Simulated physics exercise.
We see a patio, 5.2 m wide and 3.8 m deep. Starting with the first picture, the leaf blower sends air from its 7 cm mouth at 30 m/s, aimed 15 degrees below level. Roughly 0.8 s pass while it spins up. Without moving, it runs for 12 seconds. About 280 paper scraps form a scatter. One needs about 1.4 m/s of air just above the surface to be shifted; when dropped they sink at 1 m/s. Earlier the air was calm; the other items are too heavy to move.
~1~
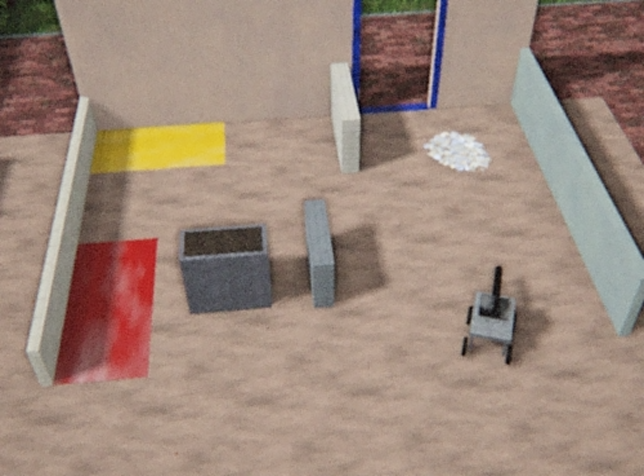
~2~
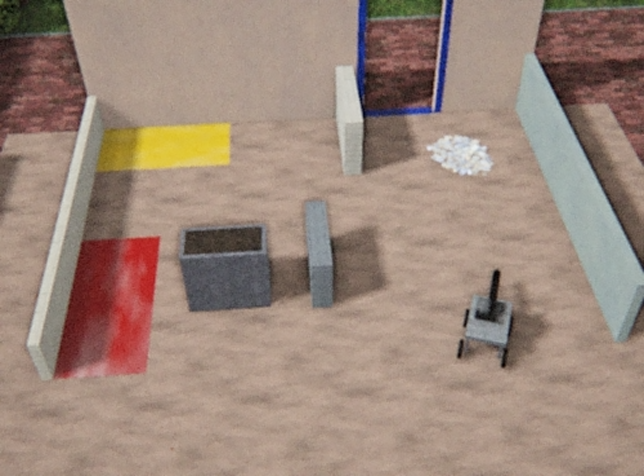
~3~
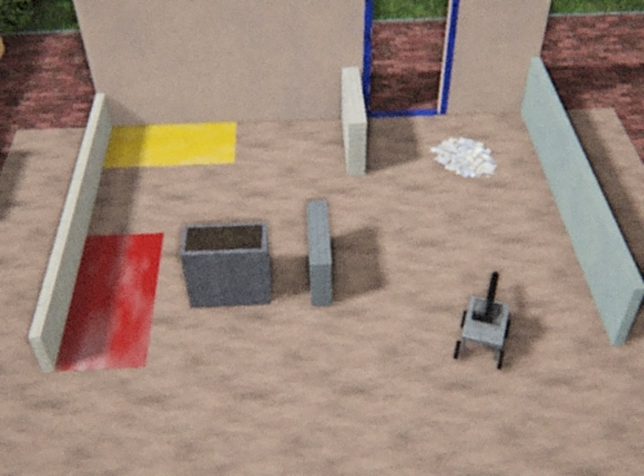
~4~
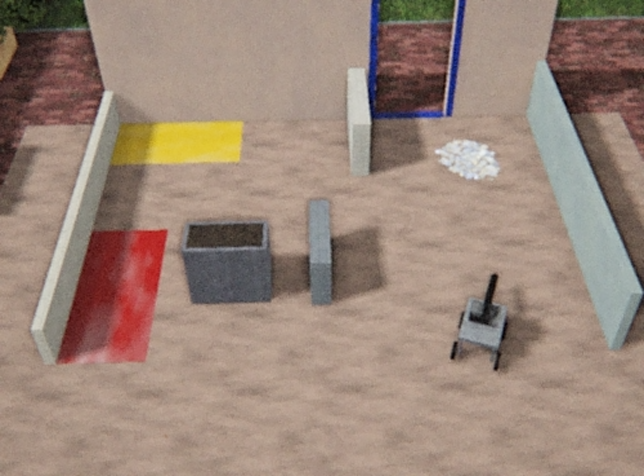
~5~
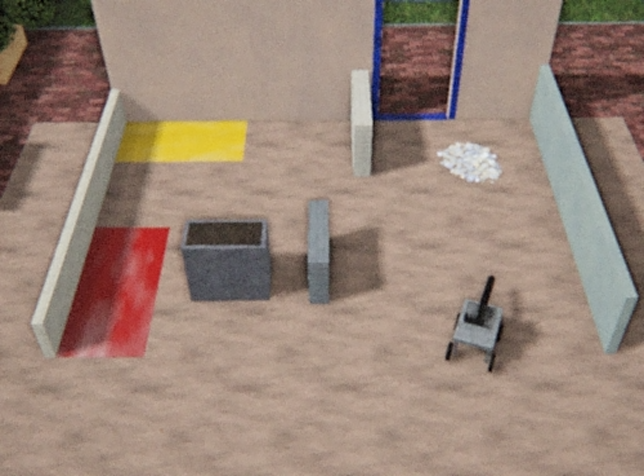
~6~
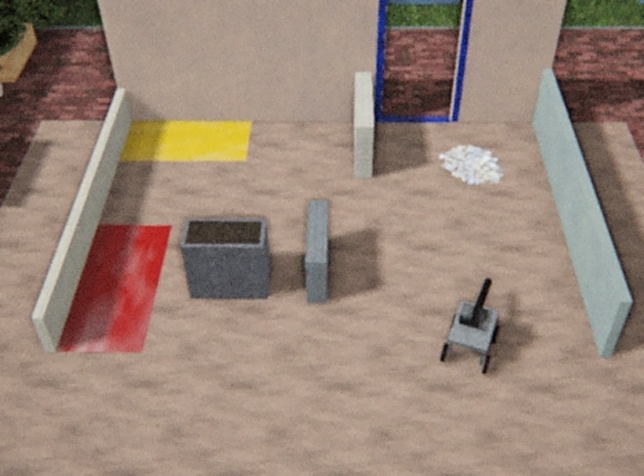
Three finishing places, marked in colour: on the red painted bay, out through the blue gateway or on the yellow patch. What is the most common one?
It is the blue one.
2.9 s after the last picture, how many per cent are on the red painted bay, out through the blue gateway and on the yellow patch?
Shares come out near 0 % for red, 10 % for blue and 0 % for yellow.
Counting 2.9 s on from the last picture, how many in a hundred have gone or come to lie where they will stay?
About 10 per cent.
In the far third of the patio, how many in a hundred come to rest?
About 30 percent.
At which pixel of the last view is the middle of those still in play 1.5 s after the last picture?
Look about (466, 128) in the last picture.
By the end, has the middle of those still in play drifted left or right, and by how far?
I'd say a left-hand move of around 0.4 m.
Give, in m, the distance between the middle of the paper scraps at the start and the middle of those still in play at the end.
Roughly 1.0 metres.
Then, 1.5 s after the last picture, 97 % are on the move or not yet settled, 0 % are on the red painted bay, 0 % out through the blue gateway and 0 % on the yellow patch; the middle of those still in play is near (466, 128).
Then, 2.9 s after the last picture, 89 % are on the move or not yet settled, 0 % are on the red painted bay, 10 % out through the blue gateway and 0 % on the yellow patch; the middle of those still in play is near (453, 122).
Then, 5.7 s after the last picture, 64 % are on the move or not yet settled, 0 % are on the red painted bay, 40 % out through the blue gateway and 0 % on the yellow patch; the middle of those still in play is near (441, 121).
Then, 11.1 s after the last picture, at the end, 0 % are on the red painted bay, 65 % out through the blue gateway and 0 % on the yellow patch; the middle of those still in play is near (429, 116).
